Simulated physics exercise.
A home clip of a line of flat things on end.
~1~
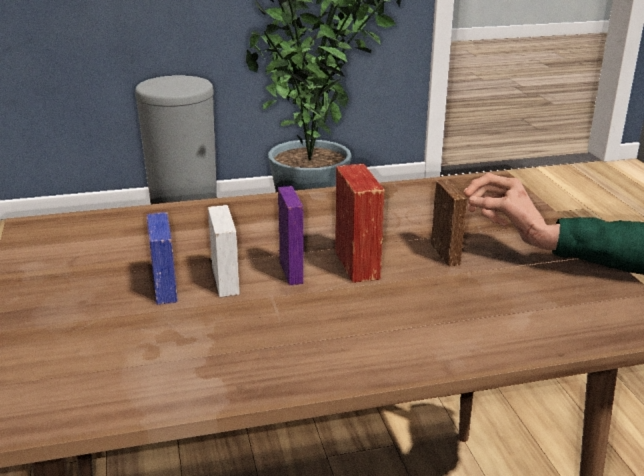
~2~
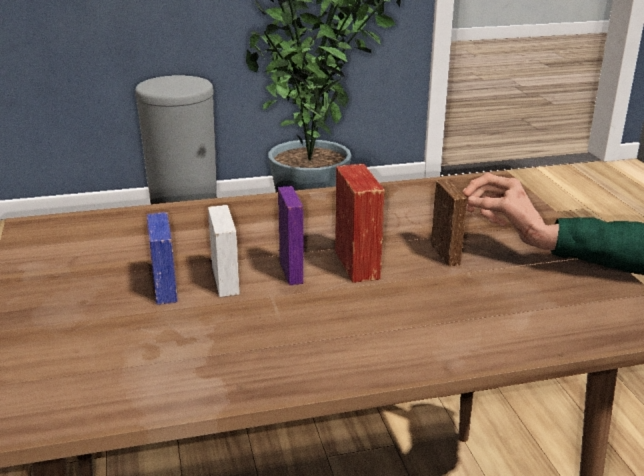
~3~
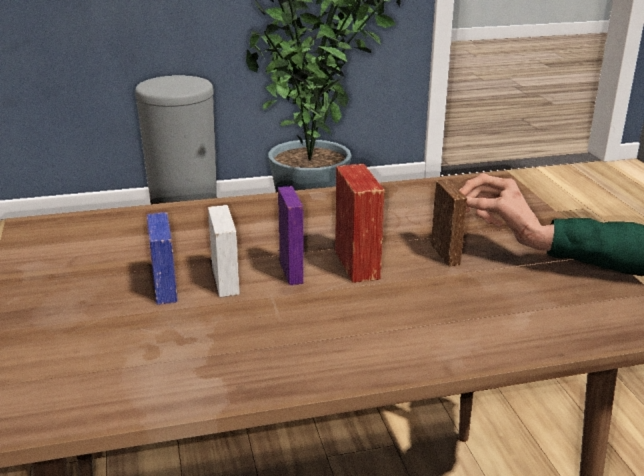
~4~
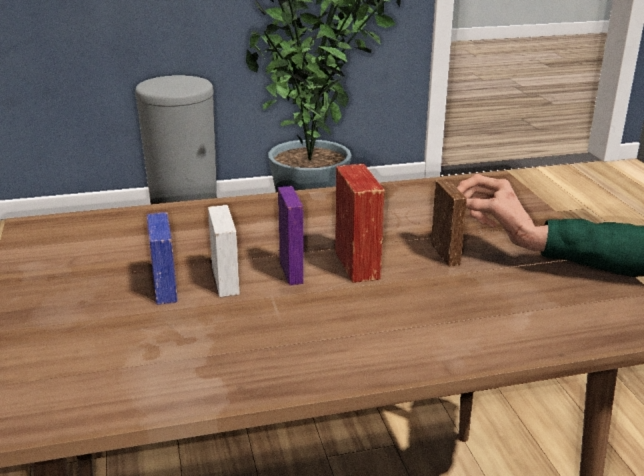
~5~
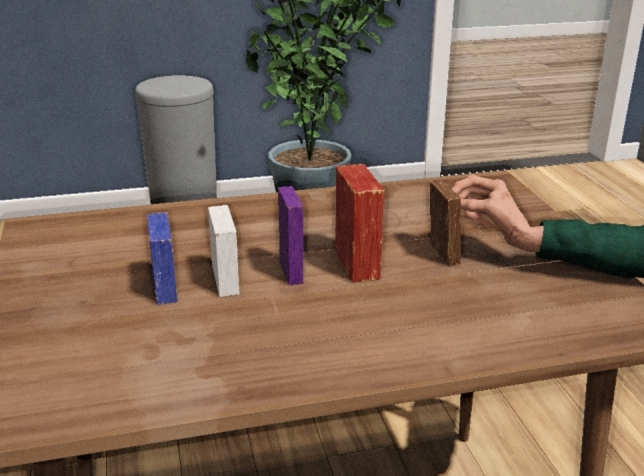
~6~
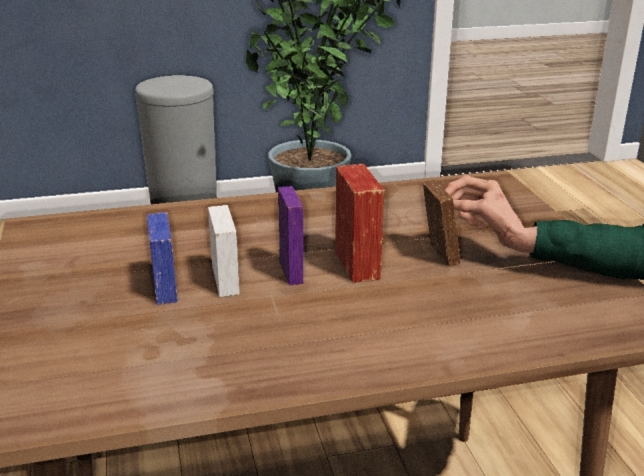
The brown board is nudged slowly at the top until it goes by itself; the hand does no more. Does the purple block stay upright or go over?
The purple block is still upright.
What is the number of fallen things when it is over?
In all, 1.
Then, 0.30 s later than the last frame, brown board 78° over.
Then, 0.60 s later than the last frame, brown board 90° over.
Then, 2.20 s later than the last frame, purple block resting near (291, 236).
When it is over, all 3 as before. End places, in pixels of the last picture, purple block near (291, 236).
